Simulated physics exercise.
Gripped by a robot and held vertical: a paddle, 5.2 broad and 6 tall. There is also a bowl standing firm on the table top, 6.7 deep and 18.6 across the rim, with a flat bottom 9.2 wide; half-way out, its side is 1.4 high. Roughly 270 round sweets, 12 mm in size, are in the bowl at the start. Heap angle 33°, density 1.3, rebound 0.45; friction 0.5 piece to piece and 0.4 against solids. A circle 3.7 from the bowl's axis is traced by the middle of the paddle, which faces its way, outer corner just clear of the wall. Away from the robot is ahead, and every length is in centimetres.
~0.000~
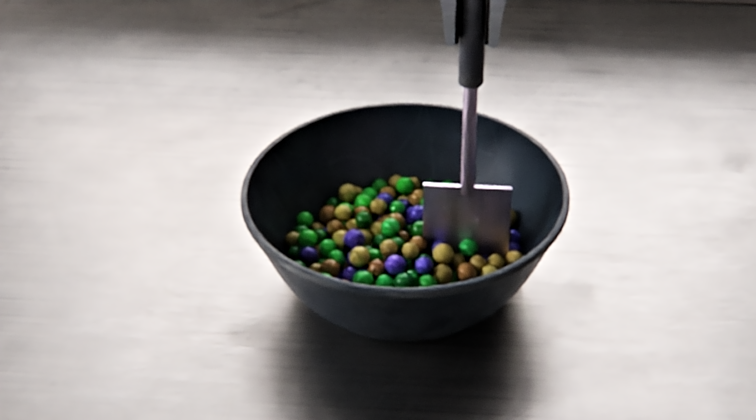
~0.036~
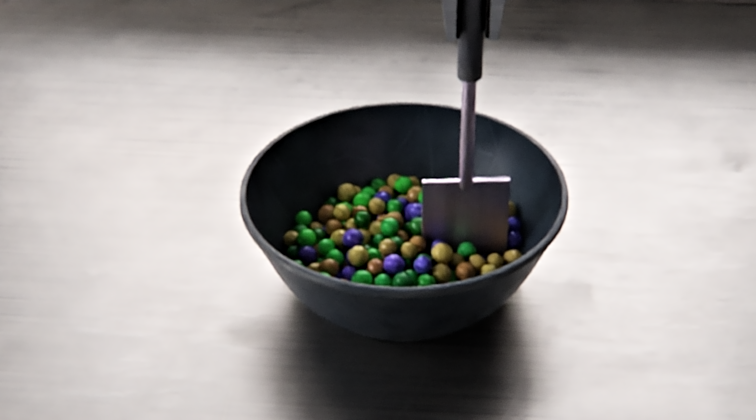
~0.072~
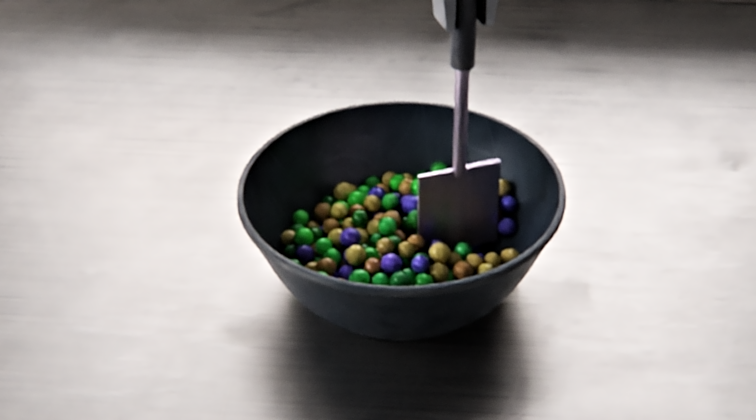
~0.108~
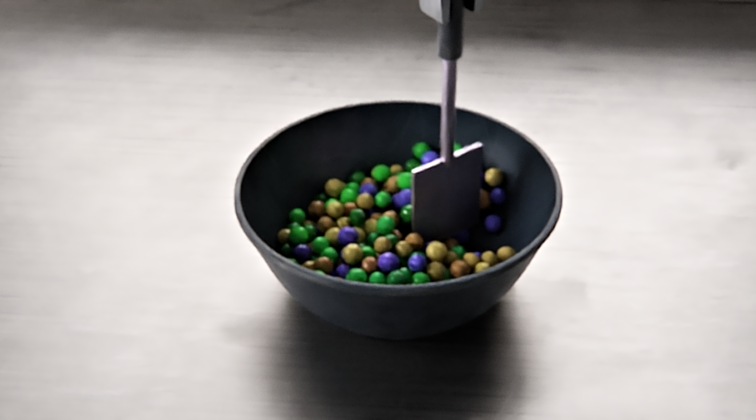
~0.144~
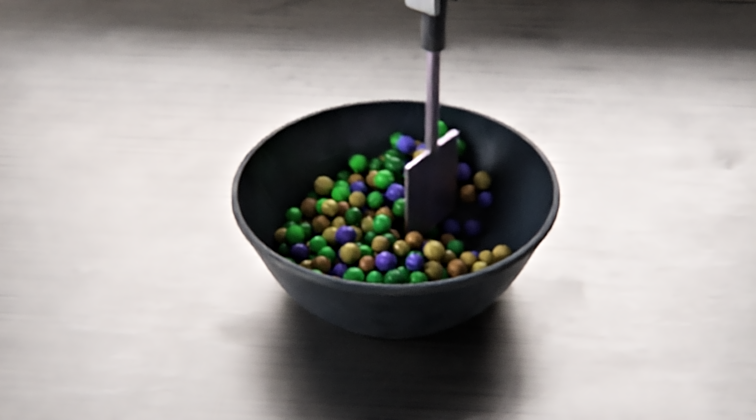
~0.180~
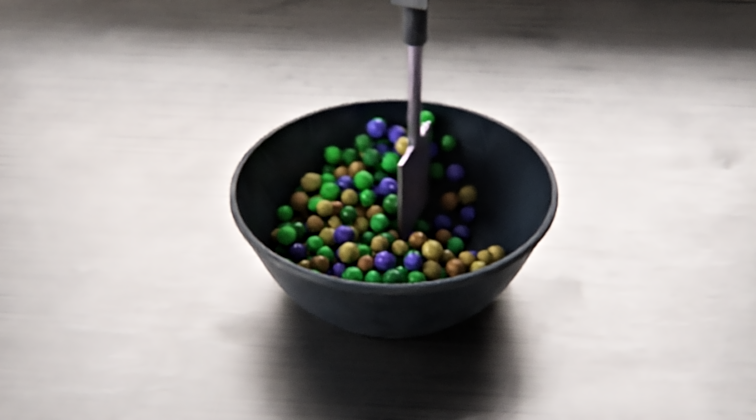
In a dark bowl, a robot-held upright paddle sweeps round toward the back, pushing colourful balls.
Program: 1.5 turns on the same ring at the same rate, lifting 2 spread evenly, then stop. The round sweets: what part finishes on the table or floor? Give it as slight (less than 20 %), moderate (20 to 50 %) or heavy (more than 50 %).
It is slight.
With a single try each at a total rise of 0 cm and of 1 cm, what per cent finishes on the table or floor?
Around 5 percent, then 0 percent.
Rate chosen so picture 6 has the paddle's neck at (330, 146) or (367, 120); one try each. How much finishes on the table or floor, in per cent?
About 30 % for one try and about 15 % for the other, in order.
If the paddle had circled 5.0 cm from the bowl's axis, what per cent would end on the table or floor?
That would give close to 0 per cent.
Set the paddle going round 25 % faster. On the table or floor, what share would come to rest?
In that case it comes to around 5 percent.
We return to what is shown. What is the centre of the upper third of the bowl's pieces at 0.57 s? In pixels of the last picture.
About (403, 275).
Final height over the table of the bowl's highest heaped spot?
Roughly 6.0 centimetres.
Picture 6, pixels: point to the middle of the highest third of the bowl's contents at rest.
At about (369, 225).
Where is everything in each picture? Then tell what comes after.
The first frame shows paddle neck at (468, 165), 0° round; upper third of the load around (397, 240), from x 295 to 515, top at y 185; 270 in the bowl.
The second frame shows paddle neck at (467, 159), 8° round; upper third of the load around (396, 239), from x 290 to 515, top at y 180.
The third frame shows paddle neck at (460, 147), 24° round; upper third of the load around (403, 226), from x 290 to 510, top at y 170.
The fourth frame shows paddle neck at (448, 136), 41° round; upper third of the load around (400, 208), from x 285 to 505, top at y 150.
The fifth frame shows paddle neck at (432, 128), 58° round; upper third of the load around (389, 200), from x 285 to 500, top at y 130.
The sixth frame shows paddle neck at (415, 122), 75° round; upper third of the load around (373, 193), from x 280 to 495, top at y 120; 270 in the bowl.
By 0.57 s, 257° round, highest piece 8 above the table; 266 in the bowl, 2 on the table or floor, 2 in flight or on the tool.
By 0.96 s, 79° round, highest piece 7 above the table; 266 in the bowl, 4 on the table or floor.
By 1.35 s, 180° round, highest piece 6 above the table; 266 in the bowl, 4 on the table or floor.
By 2.05 s, 180° round, highest piece 6 above the table; 266 in the bowl, 4 on the table or floor.
Final count, 266 in the bowl, 4 on the table or floor. That is 1 % on the table or floor.
